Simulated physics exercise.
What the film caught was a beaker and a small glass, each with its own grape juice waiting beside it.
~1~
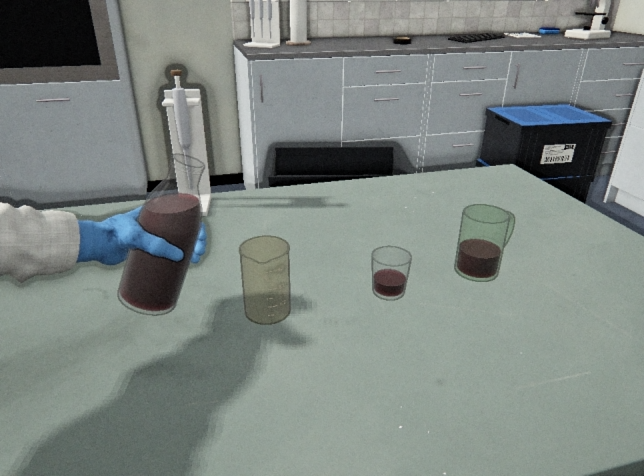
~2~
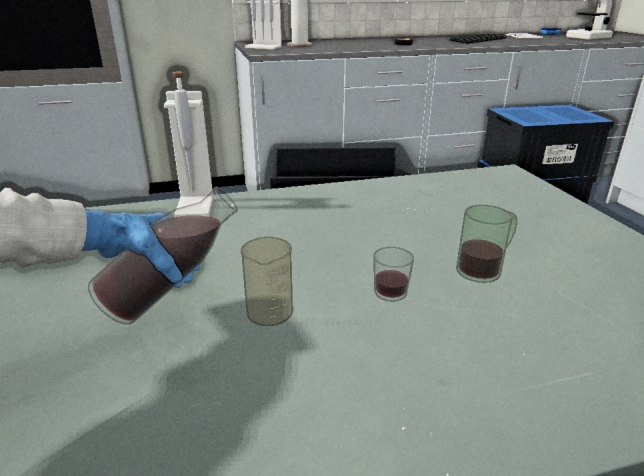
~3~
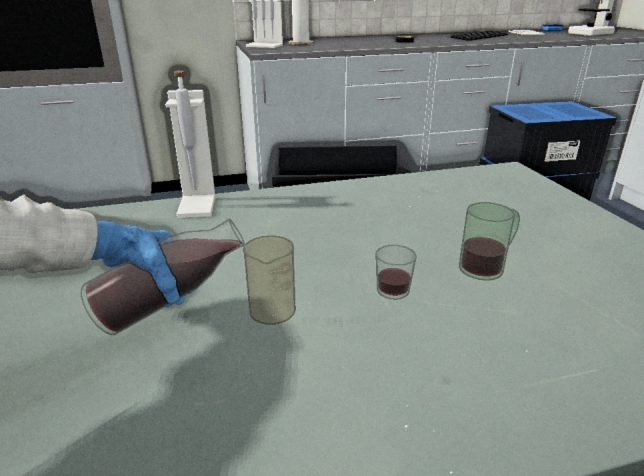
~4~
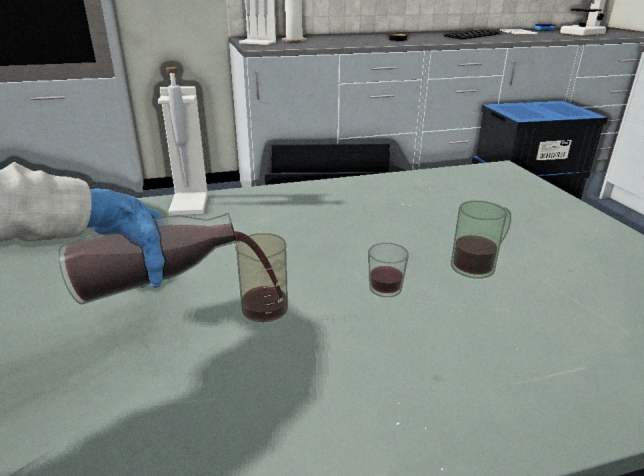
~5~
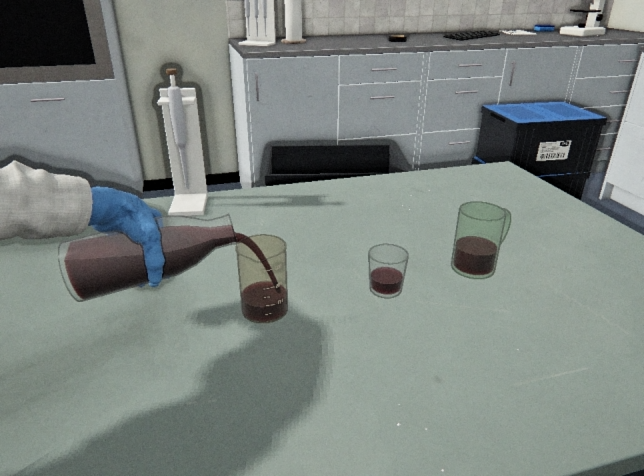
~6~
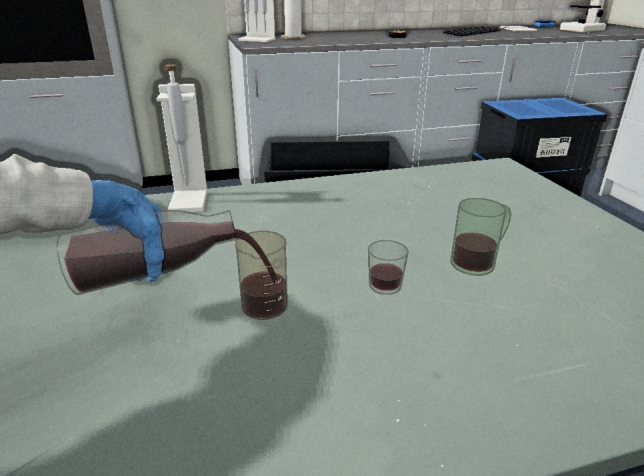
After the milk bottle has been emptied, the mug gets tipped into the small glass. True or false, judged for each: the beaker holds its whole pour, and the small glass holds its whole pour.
Beaker: False; small glass: False.
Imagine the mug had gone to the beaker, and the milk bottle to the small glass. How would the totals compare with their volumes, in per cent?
30 % and 520 %, in that order.
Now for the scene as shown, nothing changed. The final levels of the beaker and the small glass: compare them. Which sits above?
The higher surface is in the one on the left.
Next, the beaker is full to the brim.
After that, the beaker is full to the brim with a puddle round it.
Finally, the beaker is full to the brim with a puddle round it; the small glass is full to the brim with a puddle round it.
